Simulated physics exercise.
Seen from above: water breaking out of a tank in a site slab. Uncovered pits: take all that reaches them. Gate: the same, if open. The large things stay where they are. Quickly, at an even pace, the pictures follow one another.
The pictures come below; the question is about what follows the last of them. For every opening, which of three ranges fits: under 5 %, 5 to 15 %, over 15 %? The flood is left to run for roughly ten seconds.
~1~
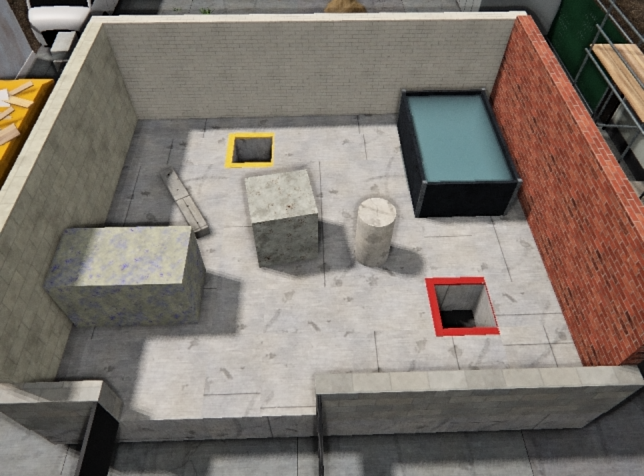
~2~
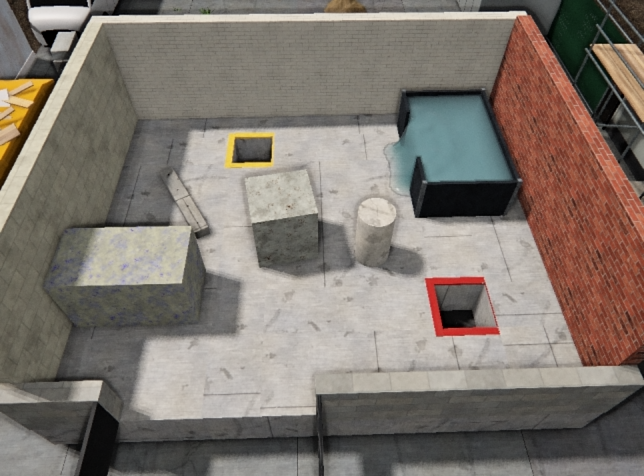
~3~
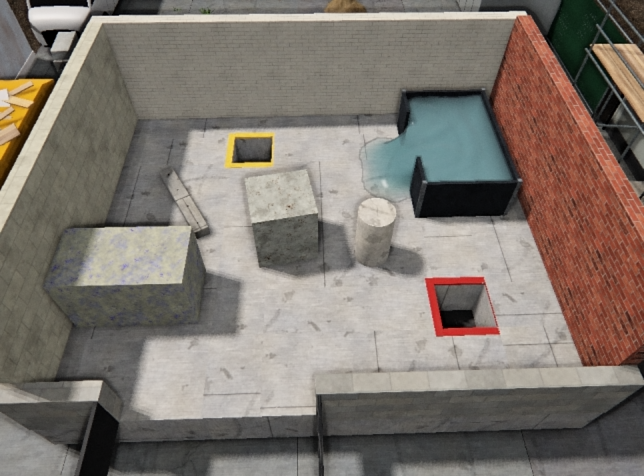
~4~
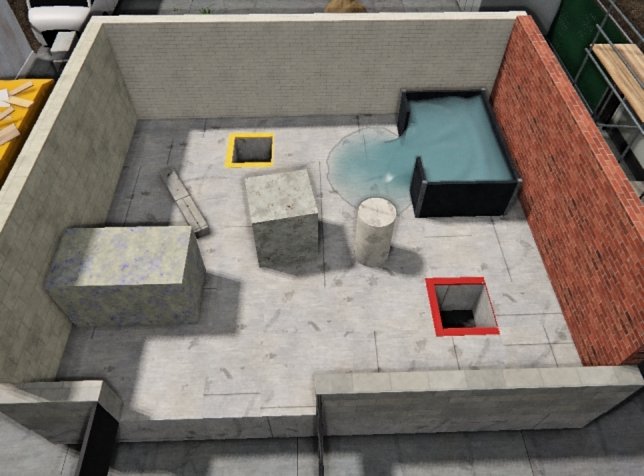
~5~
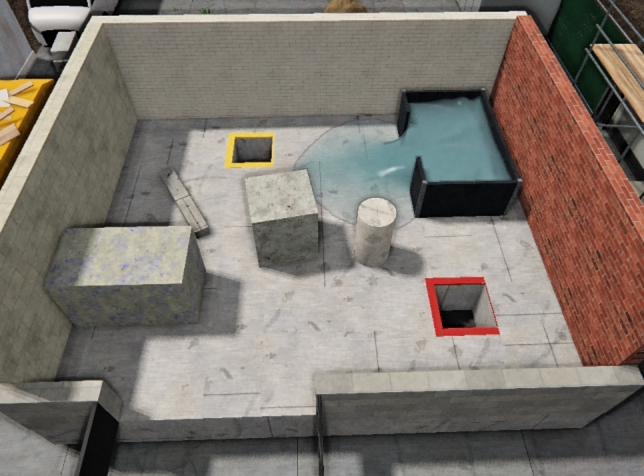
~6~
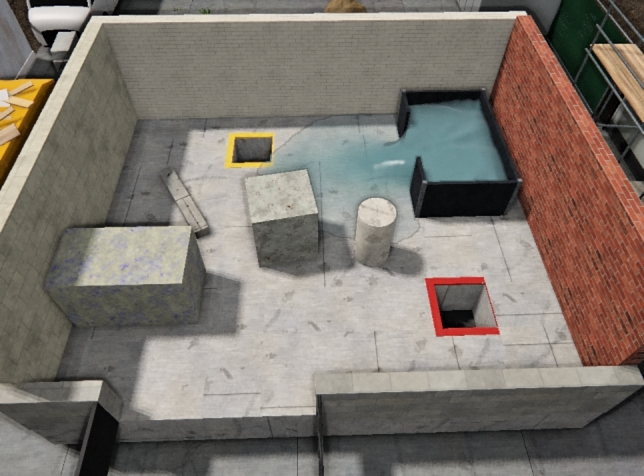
Gate, 5 to 15 %; red pit, under 5 %; yellow pit, over 15 %.
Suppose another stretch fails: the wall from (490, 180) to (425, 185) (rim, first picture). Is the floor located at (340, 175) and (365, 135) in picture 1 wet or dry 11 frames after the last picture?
The first would be still unwetted and the second still unwetted.
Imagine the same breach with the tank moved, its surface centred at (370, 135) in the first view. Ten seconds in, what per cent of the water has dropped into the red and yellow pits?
Red about 0 %, yellow about 45 %.
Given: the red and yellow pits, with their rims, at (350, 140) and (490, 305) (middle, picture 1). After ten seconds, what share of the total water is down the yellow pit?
Roughly 0 per cent ends up in the yellow pit.
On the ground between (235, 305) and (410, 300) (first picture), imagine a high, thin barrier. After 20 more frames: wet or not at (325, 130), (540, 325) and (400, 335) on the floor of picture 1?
In that order, I'd expect them to be reached by the flood, kept clear of the flood and kept clear of the flood.
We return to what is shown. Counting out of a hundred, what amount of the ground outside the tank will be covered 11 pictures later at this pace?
Estimated share: About 50 %.
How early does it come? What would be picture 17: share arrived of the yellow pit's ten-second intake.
It works out at roughly 20 percent of the ten-second total.
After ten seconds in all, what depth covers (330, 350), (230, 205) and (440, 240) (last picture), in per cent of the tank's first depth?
Roughly 4 per cent, 8 per cent and 0 per cent.
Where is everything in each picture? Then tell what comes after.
In the first frame, the tank at (456, 136) is whole and still.
In the second frame, the front is at (402, 192), out from the gap at (410, 158).
In the third frame, the front is at a hidden place, out from the gap at (410, 159).
In the fourth frame, the front is at (333, 180), out from the gap at (410, 159).
In the fifth frame, water pours out at (410, 158) and has run to a hidden place.
In the sixth frame, the front is at a hidden place, out from the gap at (410, 158).
A moment on, water covers 30 % of the floor; the gate 0 %, the red pit 0 %, the yellow pit 3 %.
Next, water covers 50 % of the floor; the gate 0 %, the red pit 0 %, the yellow pit 8 %.
Then, water covers 55 % of the floor; the gate 0 %, the red pit 0 %, the yellow pit 12 %.
Later, water covers 70 % of the floor; the gate 2 %, the red pit 0 %, the yellow pit 21 %.
In the end, water covers 75 % of the floor; the gate 7 %, the red pit 1 %, the yellow pit 36 %.
